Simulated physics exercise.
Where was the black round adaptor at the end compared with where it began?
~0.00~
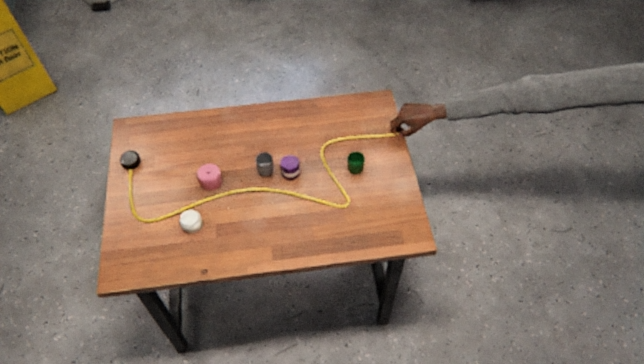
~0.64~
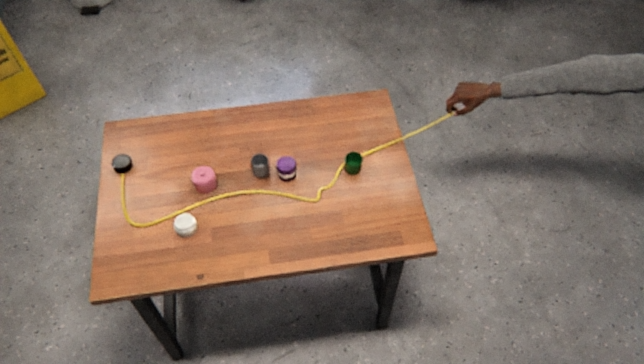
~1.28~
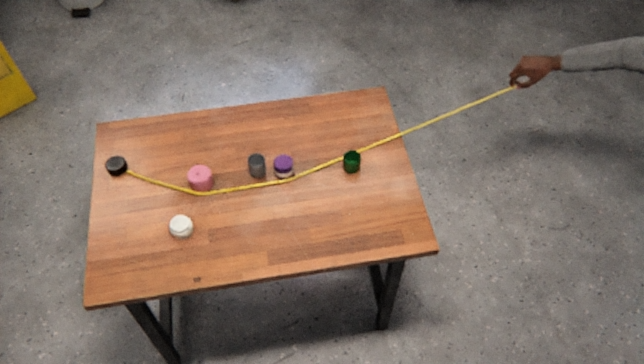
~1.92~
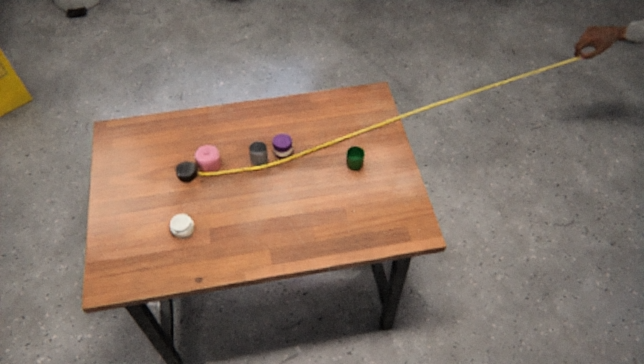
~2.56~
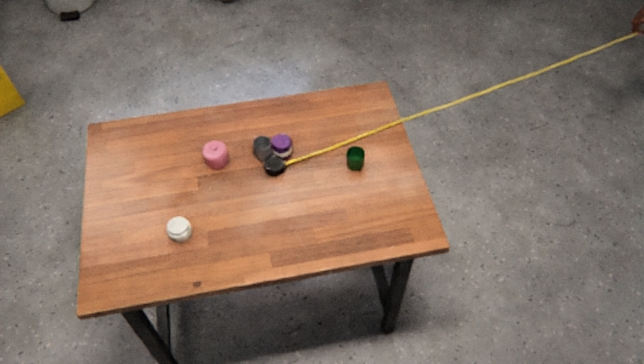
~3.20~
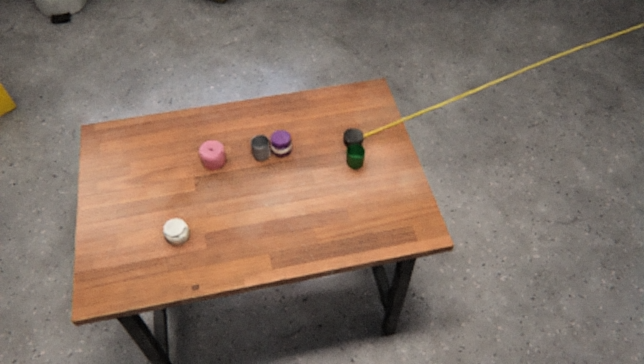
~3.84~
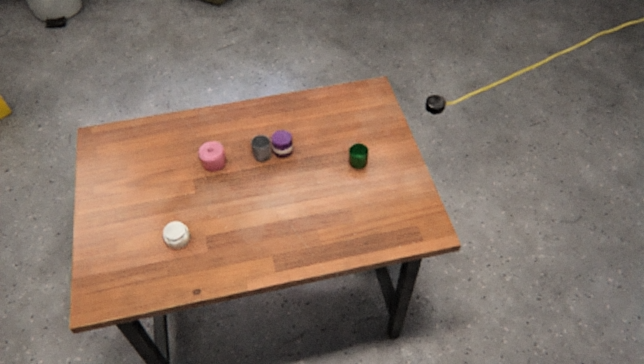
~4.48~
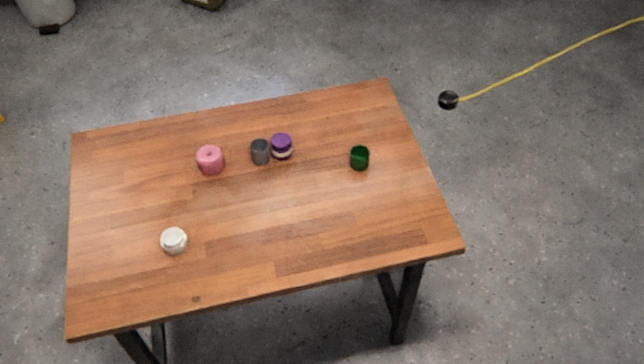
It began near the left edge of the wooden table, and by the end it was off the table, beyond the upper right side, still attached to the yellow cord.
